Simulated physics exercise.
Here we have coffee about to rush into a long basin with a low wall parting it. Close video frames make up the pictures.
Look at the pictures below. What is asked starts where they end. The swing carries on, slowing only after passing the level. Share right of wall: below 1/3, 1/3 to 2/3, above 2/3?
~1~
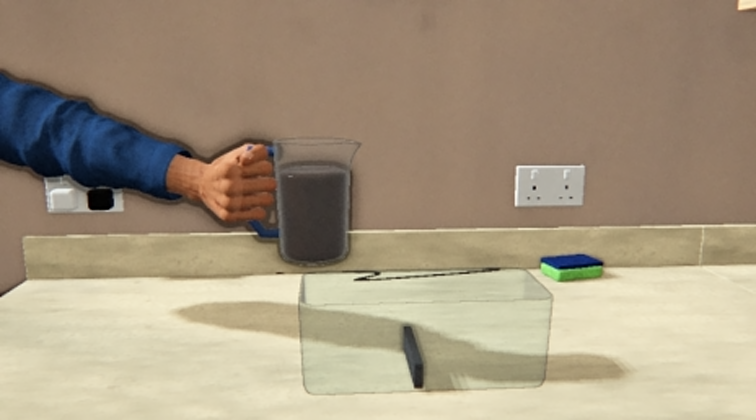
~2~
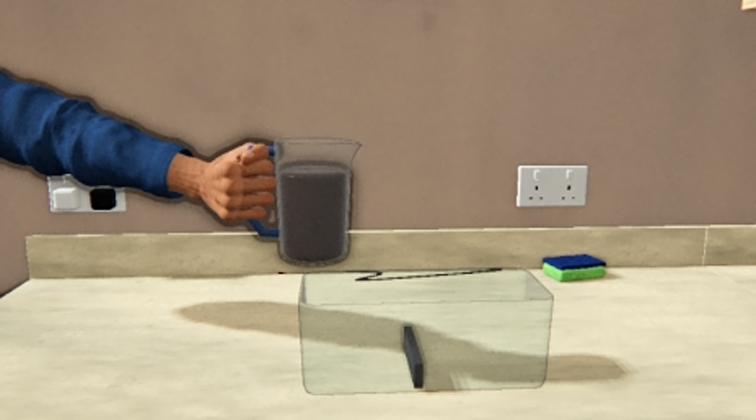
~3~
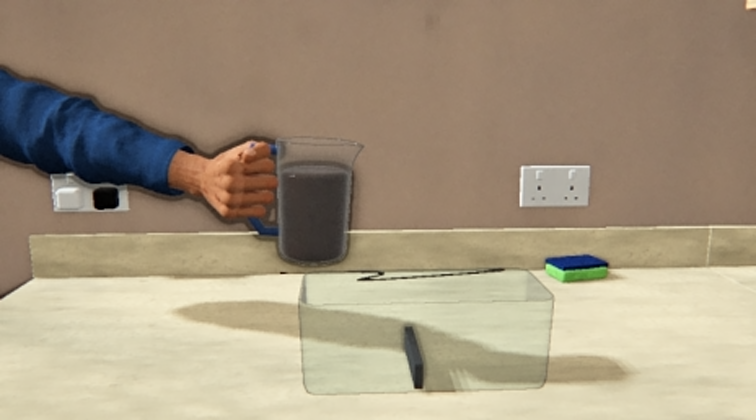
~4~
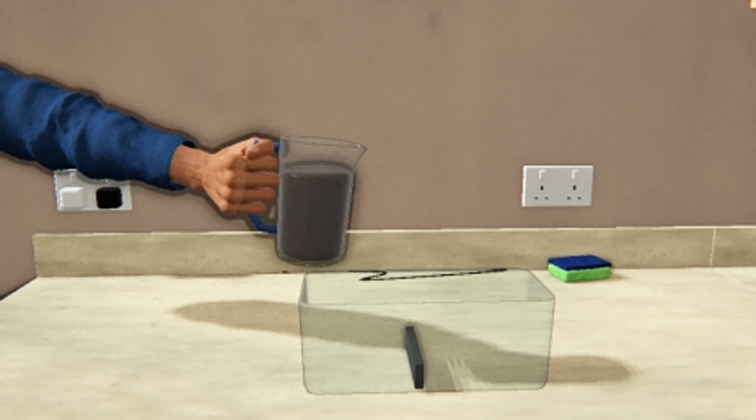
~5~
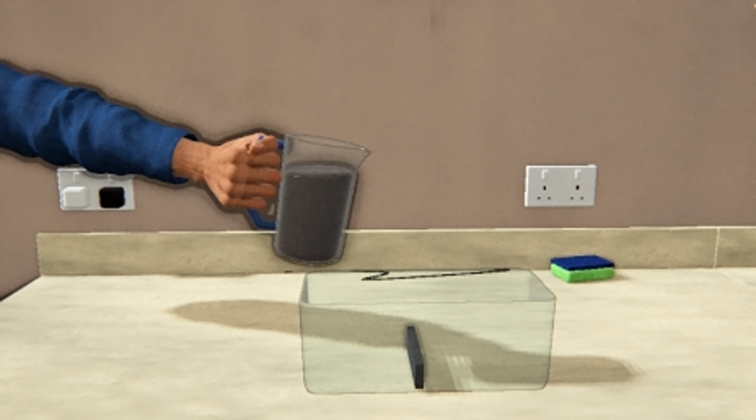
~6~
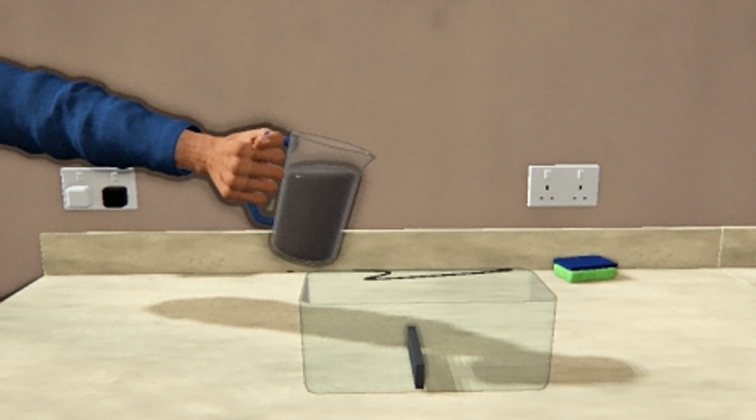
Above 2/3.
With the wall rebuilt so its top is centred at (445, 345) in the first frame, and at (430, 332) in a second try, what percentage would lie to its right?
First try 10 per cent, second try 45 per cent.
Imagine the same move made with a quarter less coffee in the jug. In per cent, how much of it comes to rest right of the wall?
Close to 90 per cent.
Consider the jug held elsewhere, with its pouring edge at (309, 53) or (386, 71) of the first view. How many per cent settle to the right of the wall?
30 % and 90 %.
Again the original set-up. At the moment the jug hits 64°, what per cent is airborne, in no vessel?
I'd reckon some 5 per cent.
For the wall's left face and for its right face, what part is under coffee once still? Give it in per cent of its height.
I'd put the left at about 10 and the right at about 80.
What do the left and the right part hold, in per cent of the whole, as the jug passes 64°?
Left 0 %, right 0 %.
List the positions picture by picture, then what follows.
Tilt 0°; pouring edge (362, 142); surface from (278, 171) to (347, 171); the long basin's rim runs from (301, 289) to (539, 284); the wall's top is at (413, 345), in the first frame.
Tilt 1°; pouring edge (363, 143); surface from (279, 171) to (347, 170), in the second frame.
Tilt 2°; pouring edge (365, 144); surface from (281, 171) to (349, 171), in the third frame.
Tilt 5°; pouring edge (368, 147); surface from (283, 172) to (351, 172), in the fourth frame.
Tilt 10°; pouring edge (372, 151); surface from (285, 172) to (354, 171), in the fifth frame.
Tilt 15°; pouring edge (377, 156); surface from (287, 173) to (358, 171), in the sixth frame.
A moment on, the jug is tipped part way and 94 per cent is still to pour, 0 is left of the wall and 0 right of it.
Next, the jug is tipped on its side and 57 per cent is still to pour, 1 is left of the wall and 26 right of it.
Then the jug is tipped on its side and 16 per cent is still to pour, 4 is left of the wall and 73 right of it.
Later the jug is tipped on its side and 3 per cent is still to pour, 5 is left of the wall and 90 right of it.
In the end 9 per cent lies left of the wall, 91 right of it and 0 outside.
